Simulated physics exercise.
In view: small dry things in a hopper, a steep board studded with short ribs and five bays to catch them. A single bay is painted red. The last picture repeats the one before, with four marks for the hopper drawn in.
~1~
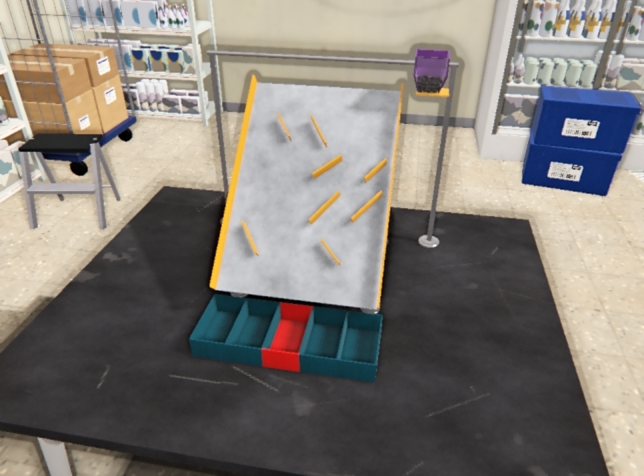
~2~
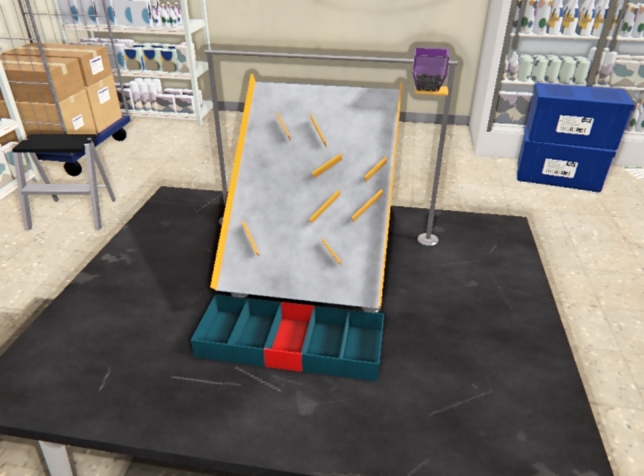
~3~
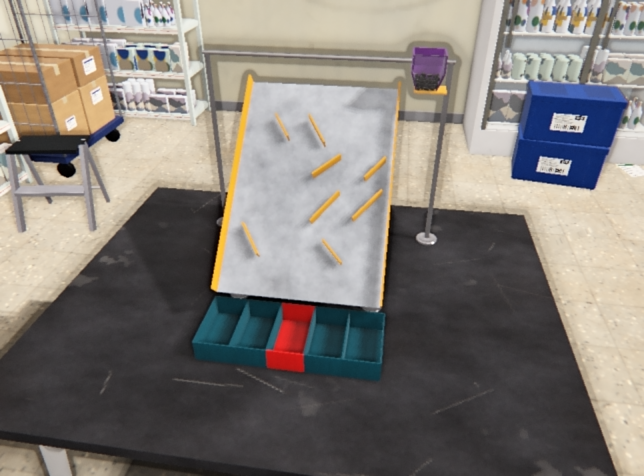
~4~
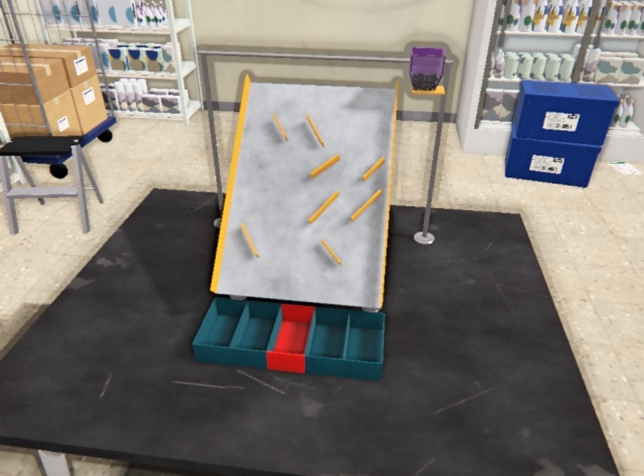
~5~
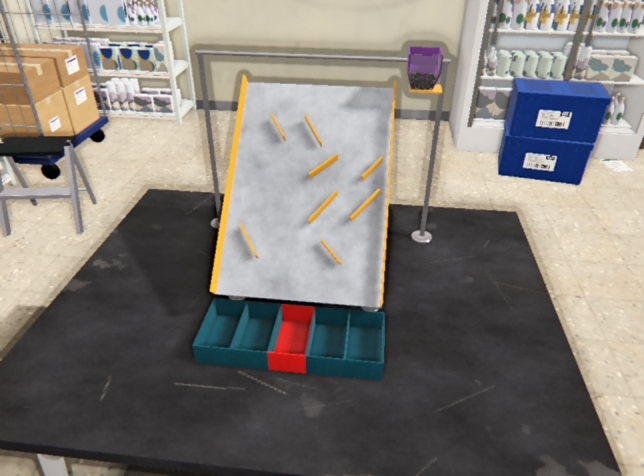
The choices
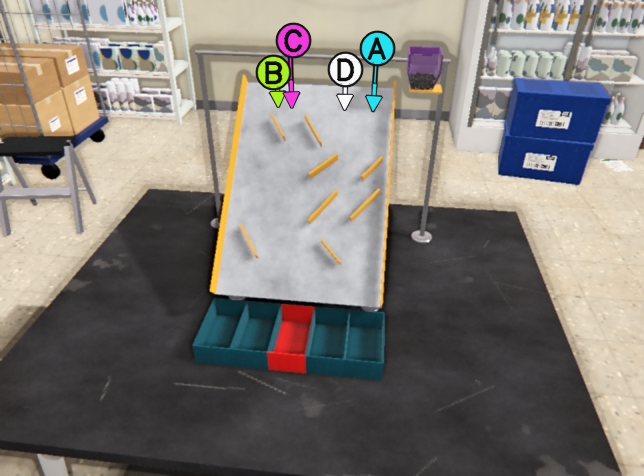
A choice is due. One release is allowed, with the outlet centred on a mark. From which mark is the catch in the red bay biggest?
C beats the others.
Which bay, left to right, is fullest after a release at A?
The fifth from the left.
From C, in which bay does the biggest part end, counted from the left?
The third from the left.
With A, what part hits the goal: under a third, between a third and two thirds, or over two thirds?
It is under a third.
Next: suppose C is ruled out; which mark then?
B it is.
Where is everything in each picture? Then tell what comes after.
The first frame shows hopper at (428, 86), black beans, door shut.
The second frame shows ribs (277, 113) to (289, 135), (310, 114) to (325, 142), (313, 173) to (341, 154).
The third frame shows ribs (365, 177) to (386, 157), (310, 220) to (339, 190), (352, 218) to (382, 190).
The fourth frame shows ribs (241, 223) to (256, 255), (322, 240) to (341, 263).
The fifth frame shows red bay at (287, 361), number 3 of 5 from the left.
On the marked copy, mark A meets the board at (373, 105); mark B meets the board at (278, 101); mark C meets the board at (291, 102); mark D meets the board at (344, 104).
If A is chosen, a small part in the red bay, nearly all in other bays, a stray few held on the board.
If B is chosen, about half in the red bay, about half in other bays, a stray few outside the box.
If C is chosen, most in the red bay, a small part in other bays, a small part outside the box.
If D is chosen, a small part in the red bay, most in other bays, a stray few held on the board.
